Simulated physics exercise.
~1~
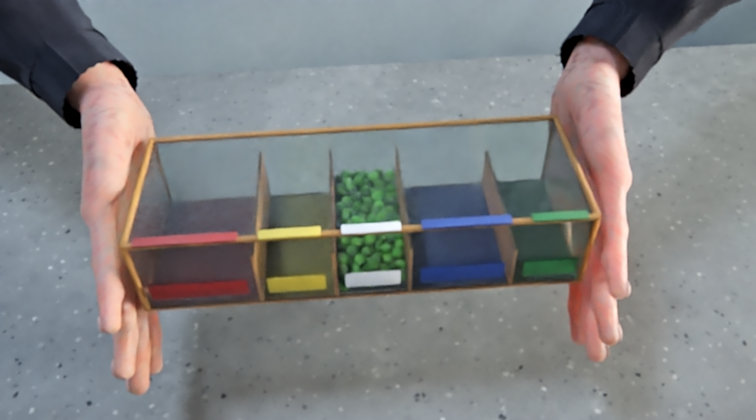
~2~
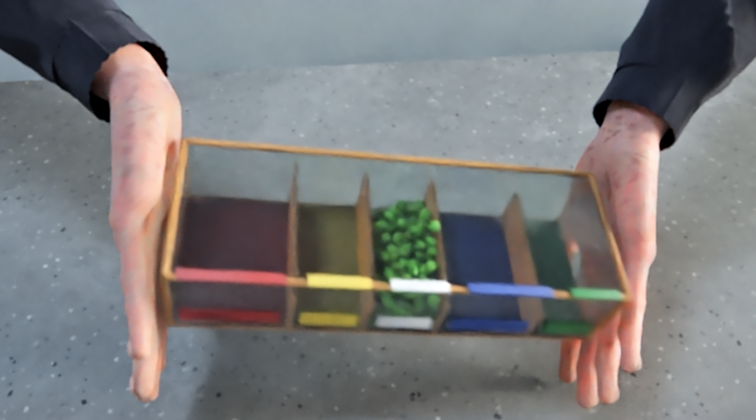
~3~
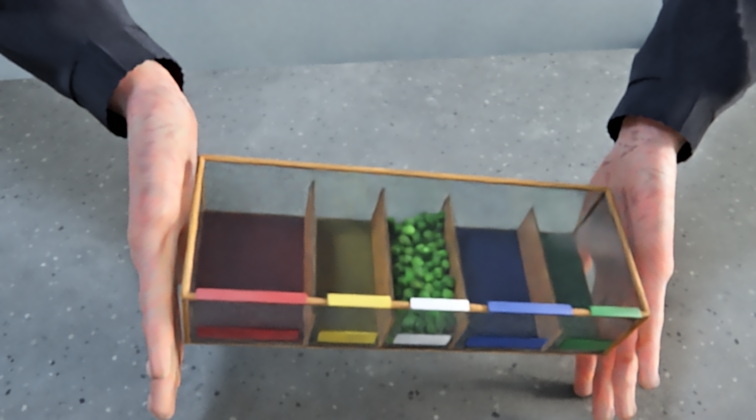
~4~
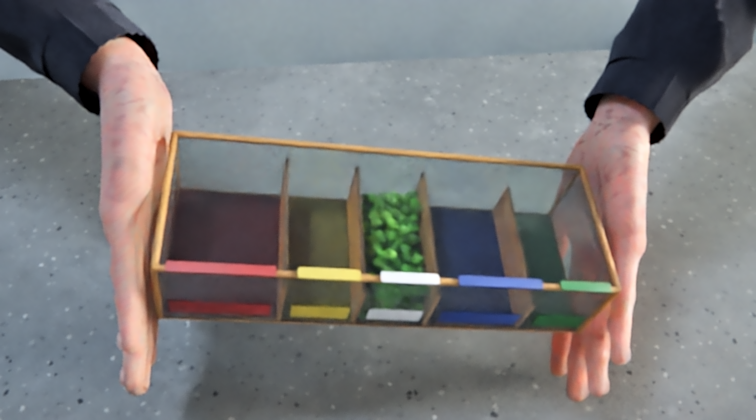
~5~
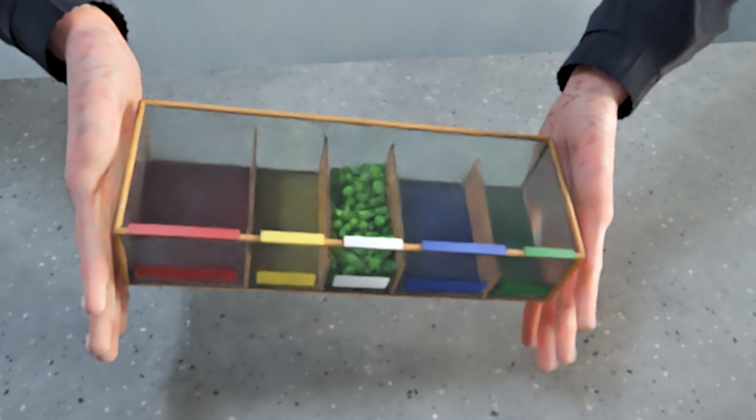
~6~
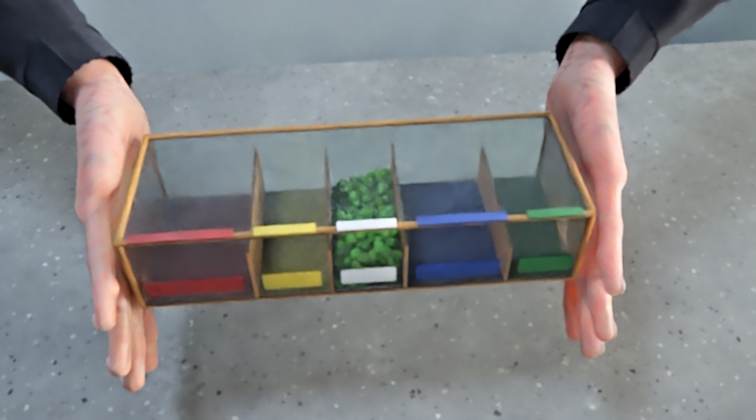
Two hands in dark sleeves hold a long, clear box with golden edges above a speckled grey floor or tabletop, seen from above at a slight sway. Its five compartments are marked, from left to right, with red, yellow, white, blue and green strips, and small green peas fill only the white one. The hands tip the box down toward the right as it shifts right and lower in view. Still tilted, it moves back up and left while the peas jostle behind their partitions. Finally the box returns nearly level, with all the peas still in the white compartment.
